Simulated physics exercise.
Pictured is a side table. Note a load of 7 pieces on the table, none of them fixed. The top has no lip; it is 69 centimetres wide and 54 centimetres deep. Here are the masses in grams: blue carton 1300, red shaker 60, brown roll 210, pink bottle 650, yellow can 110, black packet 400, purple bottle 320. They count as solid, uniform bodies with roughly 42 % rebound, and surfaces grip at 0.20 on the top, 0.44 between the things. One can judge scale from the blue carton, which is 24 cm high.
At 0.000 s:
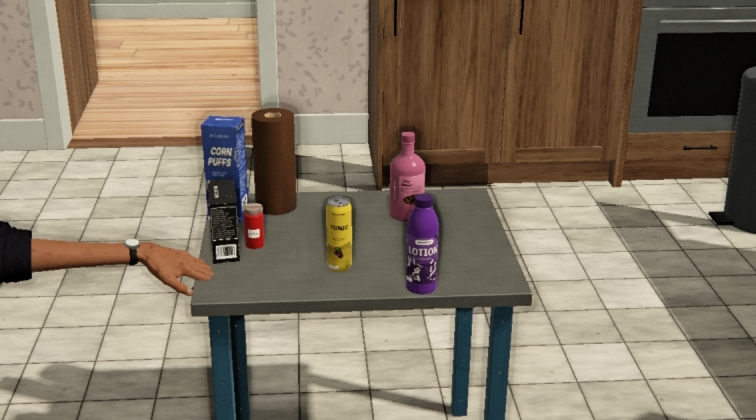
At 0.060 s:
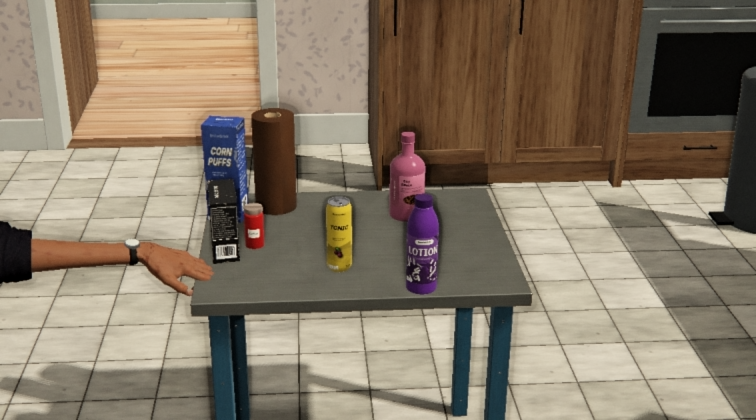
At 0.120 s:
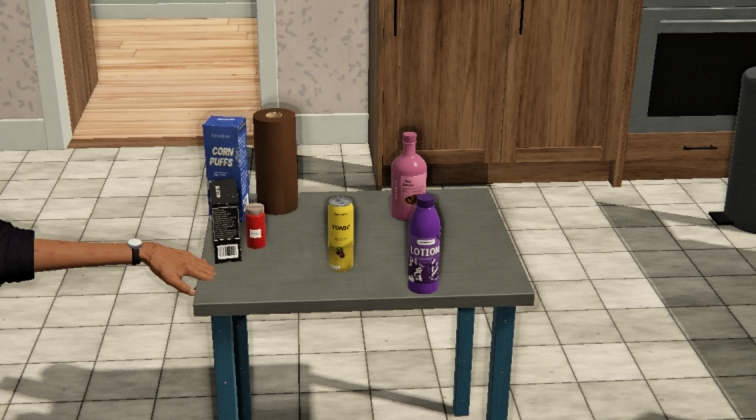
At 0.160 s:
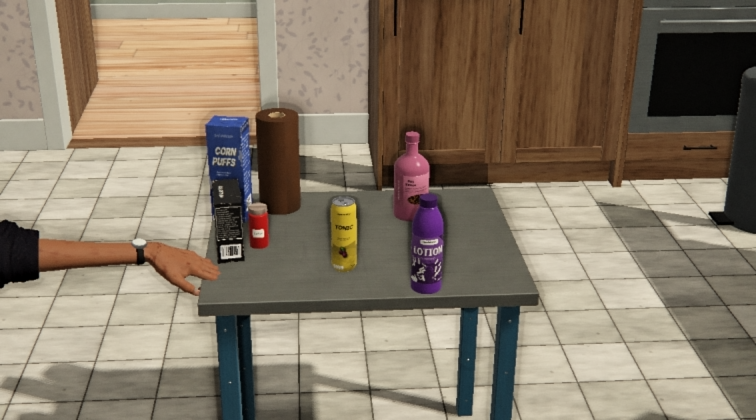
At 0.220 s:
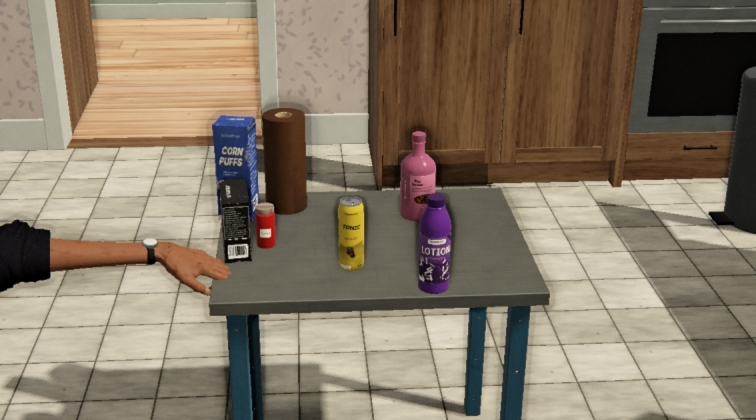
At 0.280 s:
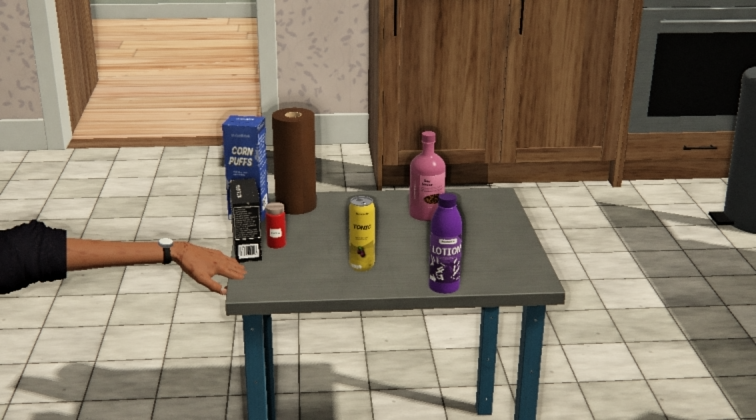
At the start, a hand rests against the left edge of a grey side table holding a blue carton, brown roll, red shaker, black packet, yellow can and two bottles, all still. Then the hand pushes the table slightly to the right, slowly at first and then faster, its load riding along upright.
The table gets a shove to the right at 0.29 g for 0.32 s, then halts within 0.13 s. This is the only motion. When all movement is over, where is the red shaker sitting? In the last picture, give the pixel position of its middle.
I would say it sits at (360, 223).
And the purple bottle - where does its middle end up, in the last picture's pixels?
In the last picture it sits around (538, 240).
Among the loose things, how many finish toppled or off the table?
That gives 0.
By 0.38 s, table along by 15 cm; red shaker 4 cm from its spot near (300, 225); blue carton 5 cm from its spot; black packet 5 cm from its spot.
By 0.58 s, table along by 20 cm; blue carton tilted 5°.
By 0.68 s, table along by 20 cm; red shaker 3 cm from its spot near (358, 223); purple bottle 3 cm from its spot; pink bottle 3 cm from its spot.
When it is over (1.2 s), all 7 within 5 cm of the start. End places, in pixels of the last picture, red shaker near (360, 223).
